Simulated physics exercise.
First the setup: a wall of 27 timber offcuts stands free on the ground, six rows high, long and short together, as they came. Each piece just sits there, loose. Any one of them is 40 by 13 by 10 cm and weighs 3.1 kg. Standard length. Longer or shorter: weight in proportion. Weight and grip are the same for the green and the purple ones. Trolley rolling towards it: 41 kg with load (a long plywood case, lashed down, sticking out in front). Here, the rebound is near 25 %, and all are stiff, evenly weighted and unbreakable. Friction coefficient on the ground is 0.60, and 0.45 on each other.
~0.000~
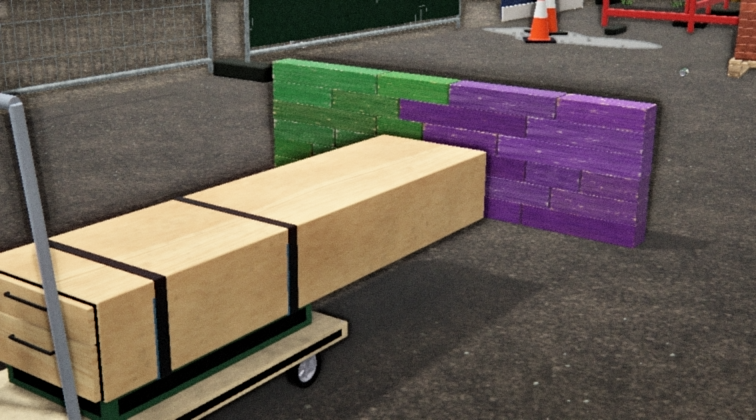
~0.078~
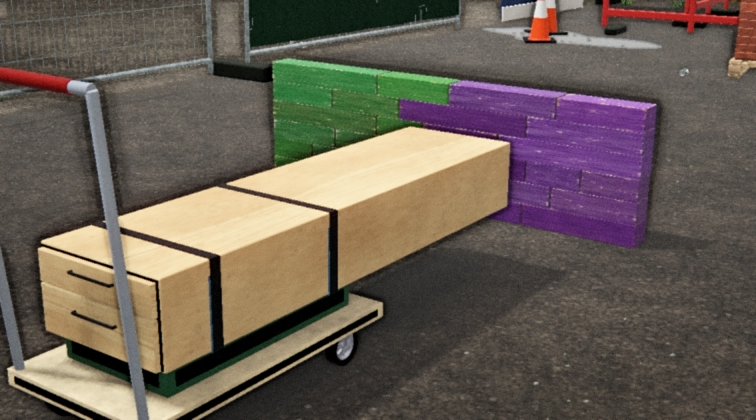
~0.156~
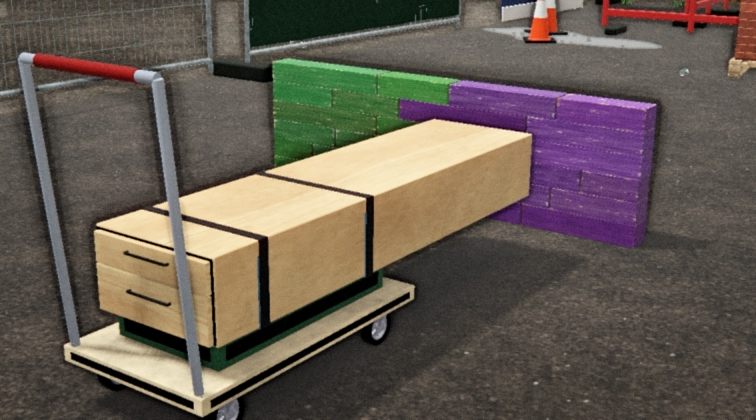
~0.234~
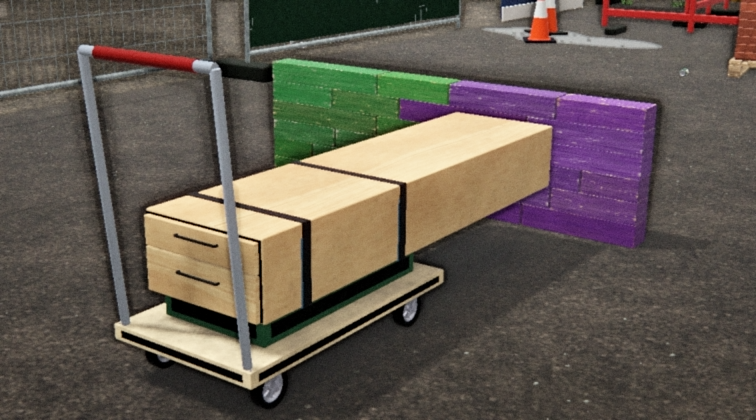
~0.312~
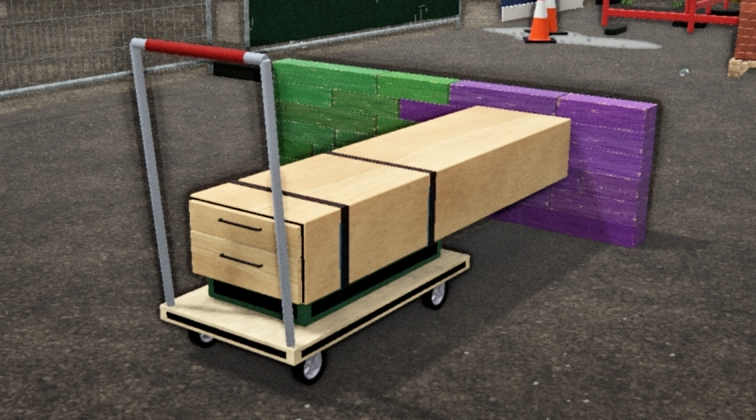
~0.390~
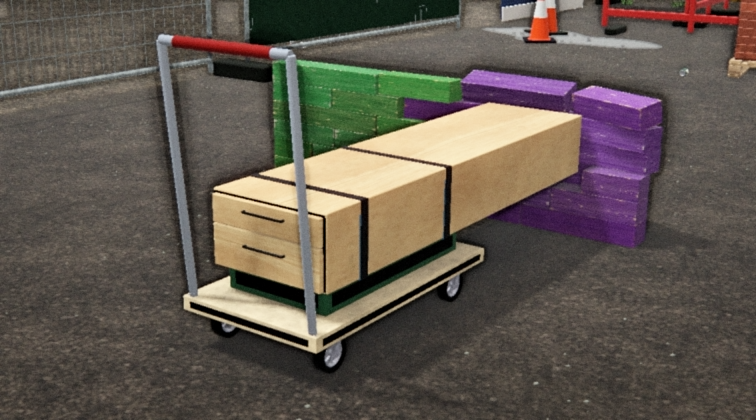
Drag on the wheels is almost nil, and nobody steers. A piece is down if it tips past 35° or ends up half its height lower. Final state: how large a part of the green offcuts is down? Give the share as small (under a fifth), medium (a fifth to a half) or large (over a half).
The share is small.
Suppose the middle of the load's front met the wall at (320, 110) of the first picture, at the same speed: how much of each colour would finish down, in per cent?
For purple it's 20 per cent, for green 70 per cent.
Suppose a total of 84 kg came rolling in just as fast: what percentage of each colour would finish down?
In that case purple 80, green 10 per cent.
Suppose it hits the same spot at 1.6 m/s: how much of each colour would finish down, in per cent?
Result - purple: 60%; green: 10%.
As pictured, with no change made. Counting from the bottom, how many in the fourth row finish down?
Exactly 2 finish down.
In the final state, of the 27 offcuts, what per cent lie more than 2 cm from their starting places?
That comes to 60 in a hundred.
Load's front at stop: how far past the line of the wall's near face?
110 cm.
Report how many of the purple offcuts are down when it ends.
Looking at purple, I make it 10 down at the end.
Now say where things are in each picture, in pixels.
In the first frame (we follow the side turned to the camera), load (478, 175) 76 cm short of the wall; top green offcut (322, 78); top purple offcut (500, 102); no piece has moved.
Load (502, 165) 57 cm short of the wall; top green offcut (322, 78), in the second frame.
Load (525, 156) 38 cm short of the wall; top green offcut (322, 78), in the third frame.
Load (545, 147) 19 cm short of the wall; top green offcut (322, 78), in the fourth frame.
Load (564, 139) just touching; top green offcut (322, 78), in the fifth frame.
Load (575, 135) 9 cm into the wall's line; top green offcut (322, 78); top purple offcut (512, 98) tipped 19°; 9 stirred so far, in the sixth frame.
Around 0.46 s, load 17 cm past the wall's line, still rolling; none of the 14 green offcuts down (0 of 27 in all colours); top green offcut unmoved; top purple offcut tipped 27°.
Around 0.62 s, load 35 cm past the wall's line, still rolling; none of the 14 green offcuts down (8 of 27 in all colours); top green offcut unmoved; top purple offcut tipped 42°, 20 cm lower.
Around 0.94 s, load 70 cm past the wall's line, still rolling; 1 of the 14 green offcuts down (9 of 27 in all colours); top green offcut unmoved; top purple offcut 50 cm lower.
Around 1.46 s, load 1.09 m past the wall's line, still rolling; 1 of the 14 green offcuts down (9 of 27 in all colours); top green offcut unmoved; top purple offcut 51 cm lower.
Finally (2.5 s), load 1.11 m past the wall's line, stopped; 1 of the 14 green offcuts down (11 of 27 in all colours); top green offcut unmoved; top purple offcut 51 cm lower. That is 7 per cent. Seen by the last camera, middles, top green offcut near (330, 76), top purple offcut near (573, 166).
